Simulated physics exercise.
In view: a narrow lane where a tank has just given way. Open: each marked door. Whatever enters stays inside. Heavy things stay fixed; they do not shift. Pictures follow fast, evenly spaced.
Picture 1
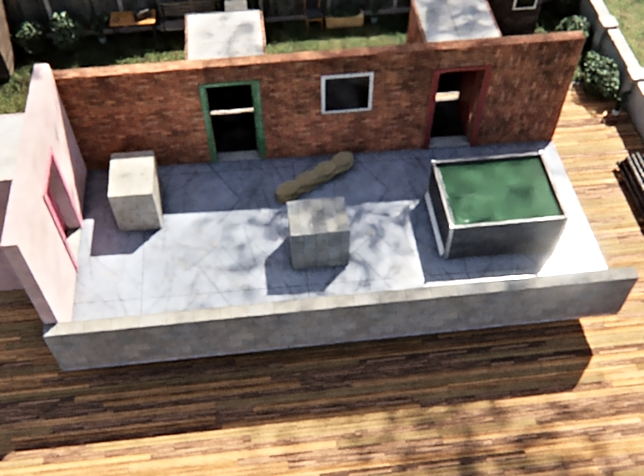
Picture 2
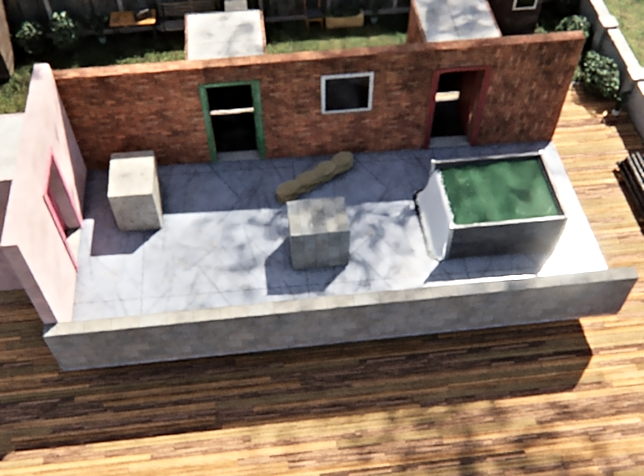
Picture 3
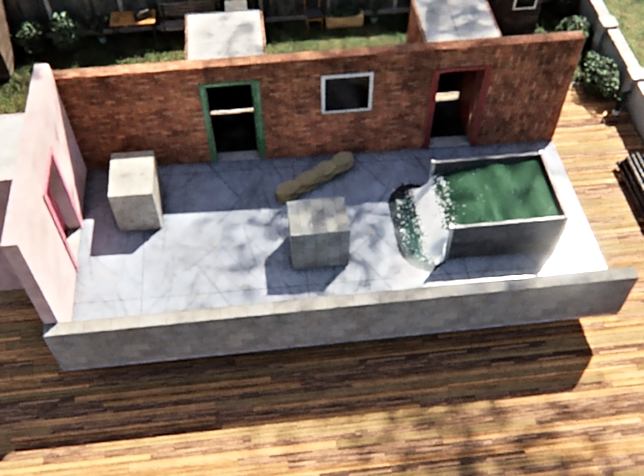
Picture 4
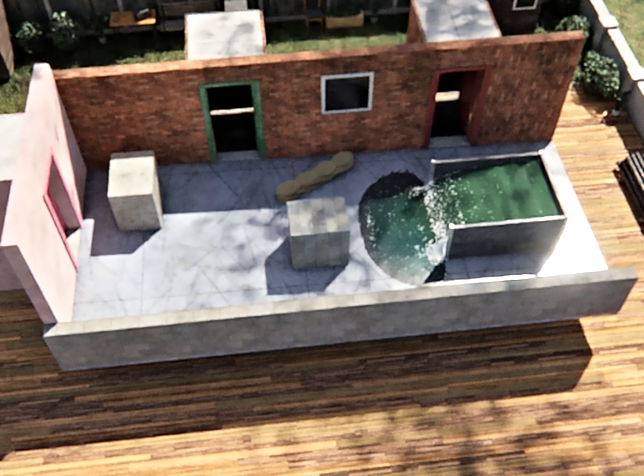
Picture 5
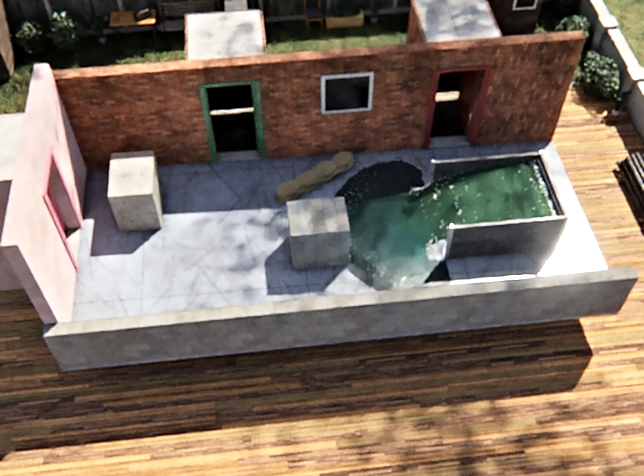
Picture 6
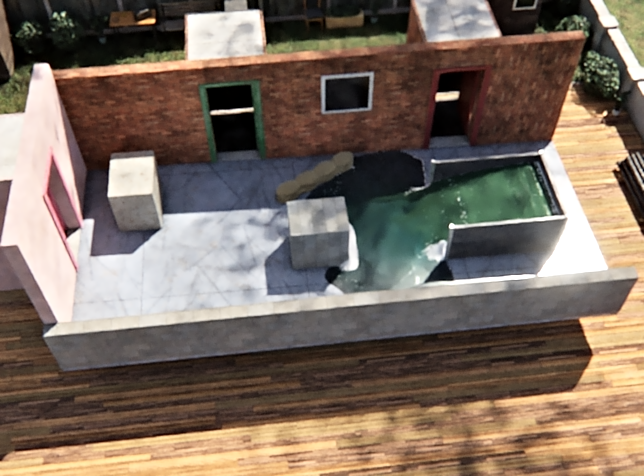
The footage shows a walled courtyard where the left side of an open tank of green water gives way, and the water pours out leftward, foaming as it spreads across the pale floor to a grey block.
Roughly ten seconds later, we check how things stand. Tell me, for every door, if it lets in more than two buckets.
Result: Green door: Over two pails; pink door: Over two pails; red door: Two pails at most.
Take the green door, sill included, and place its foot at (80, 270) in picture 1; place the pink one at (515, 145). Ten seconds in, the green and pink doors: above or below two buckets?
Result, per door: Green overshoots the mark; pink remains within bounds.
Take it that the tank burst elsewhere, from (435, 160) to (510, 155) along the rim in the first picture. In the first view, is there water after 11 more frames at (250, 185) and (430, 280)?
Soaked, then untouched.
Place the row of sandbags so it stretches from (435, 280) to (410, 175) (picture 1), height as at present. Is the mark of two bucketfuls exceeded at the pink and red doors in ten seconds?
My call is that the pink door never gets there and the red door goes beyond it.
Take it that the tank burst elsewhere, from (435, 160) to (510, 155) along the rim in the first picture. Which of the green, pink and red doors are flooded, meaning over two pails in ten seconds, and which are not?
In order, green door remains short of it, pink door remains short of it, red door overshoots the limit.
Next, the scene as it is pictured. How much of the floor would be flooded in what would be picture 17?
The answer is around 55 per cent.
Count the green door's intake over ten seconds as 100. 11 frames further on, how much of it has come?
Around 0 percent.
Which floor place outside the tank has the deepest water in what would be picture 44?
Check roughly (87, 173).
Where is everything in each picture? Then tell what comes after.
The first frame shows still water in the open tank at (498, 191).
In the second frame, the front is at (424, 192), out from the gap at (440, 214).
In the third frame, the front is at (400, 191), out from the gap at (440, 217).
In the fourth frame, the front is at (368, 195), out from the gap at (439, 218).
In the fifth frame, water pours out at (439, 219) and has run to a hidden place.
In the sixth frame, water pours out at (439, 219) and has run to a hidden place.
A moment on, water covers 35 % of the floor; the green door not reached, the pink door not reached, the red door not reached.
Next, water covers 55 % of the floor; the green door not reached, the pink door wet at the sill, nothing in, the red door not reached.
Then, water covers 85 % of the floor; the green door wet at the sill, nothing in, the pink door under two buckets in, the red door wet at the sill, nothing in.
Later, water covers 95 % of the floor; the green door under two buckets in, the pink door over two buckets in, the red door wet at the sill, nothing in.
In the end, water covers 90 % of the floor; the green door over two buckets in, the pink door over two buckets in, the red door under two buckets in.
